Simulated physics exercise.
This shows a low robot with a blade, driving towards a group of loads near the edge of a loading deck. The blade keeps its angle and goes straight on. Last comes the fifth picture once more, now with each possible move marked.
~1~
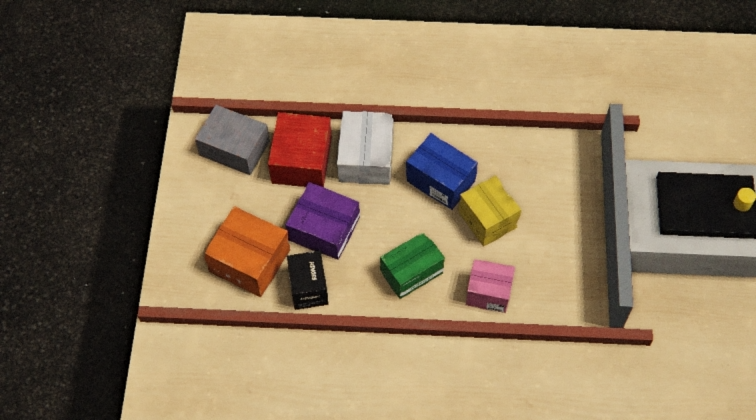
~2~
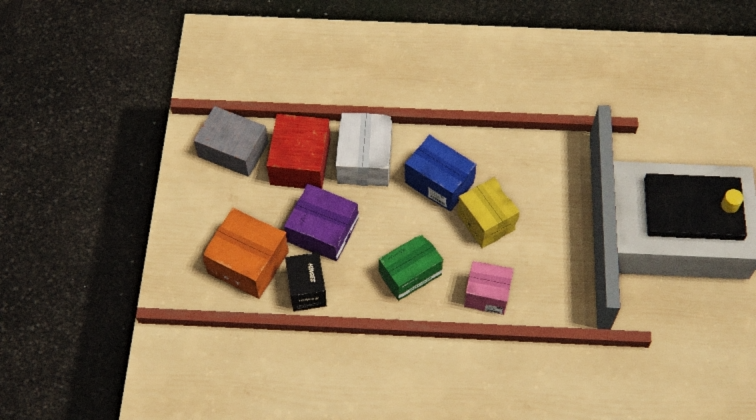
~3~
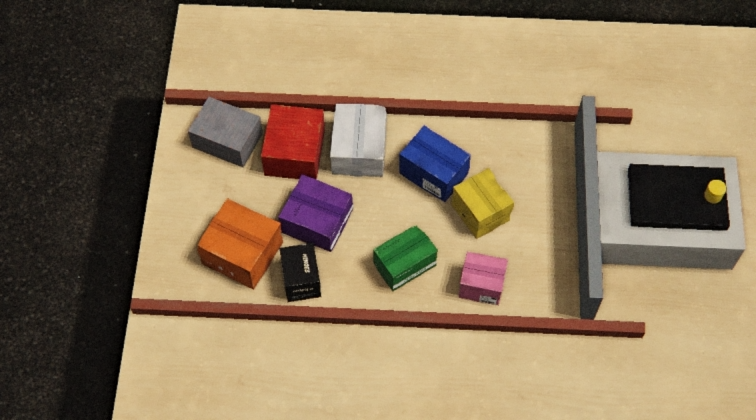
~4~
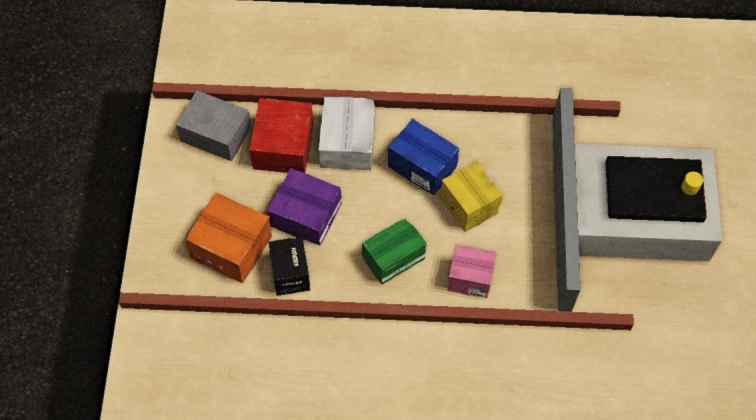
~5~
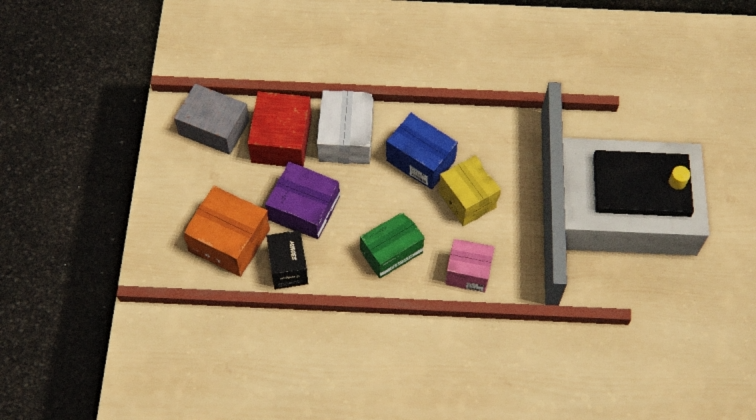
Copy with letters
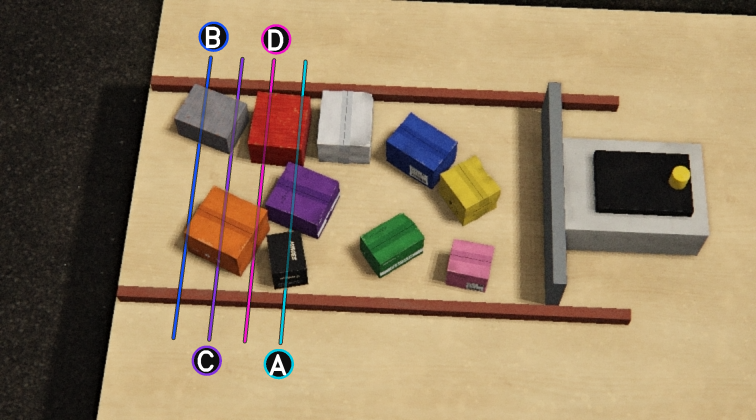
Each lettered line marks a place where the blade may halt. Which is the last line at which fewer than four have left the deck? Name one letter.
C.
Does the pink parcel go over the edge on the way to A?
No.
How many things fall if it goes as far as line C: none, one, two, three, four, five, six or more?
By then, three.
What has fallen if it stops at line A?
The grey crate goes over.
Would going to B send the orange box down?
By then, yes.
On the marked copy, A at (294, 194); B at (193, 189); C at (227, 191); D at (260, 192).
Following C. Soon after the start, robot (518, 177); pink parcel (407, 281); blue parcel (401, 134).
Later, robot (399, 171); grey crate (145, 118); red crate (200, 126).
In the end, robot (305, 167); red crate over the edge; orange box over the edge; three fallen.
As for the rest, A is within the limit but short; B drops five; D is within the limit but short.
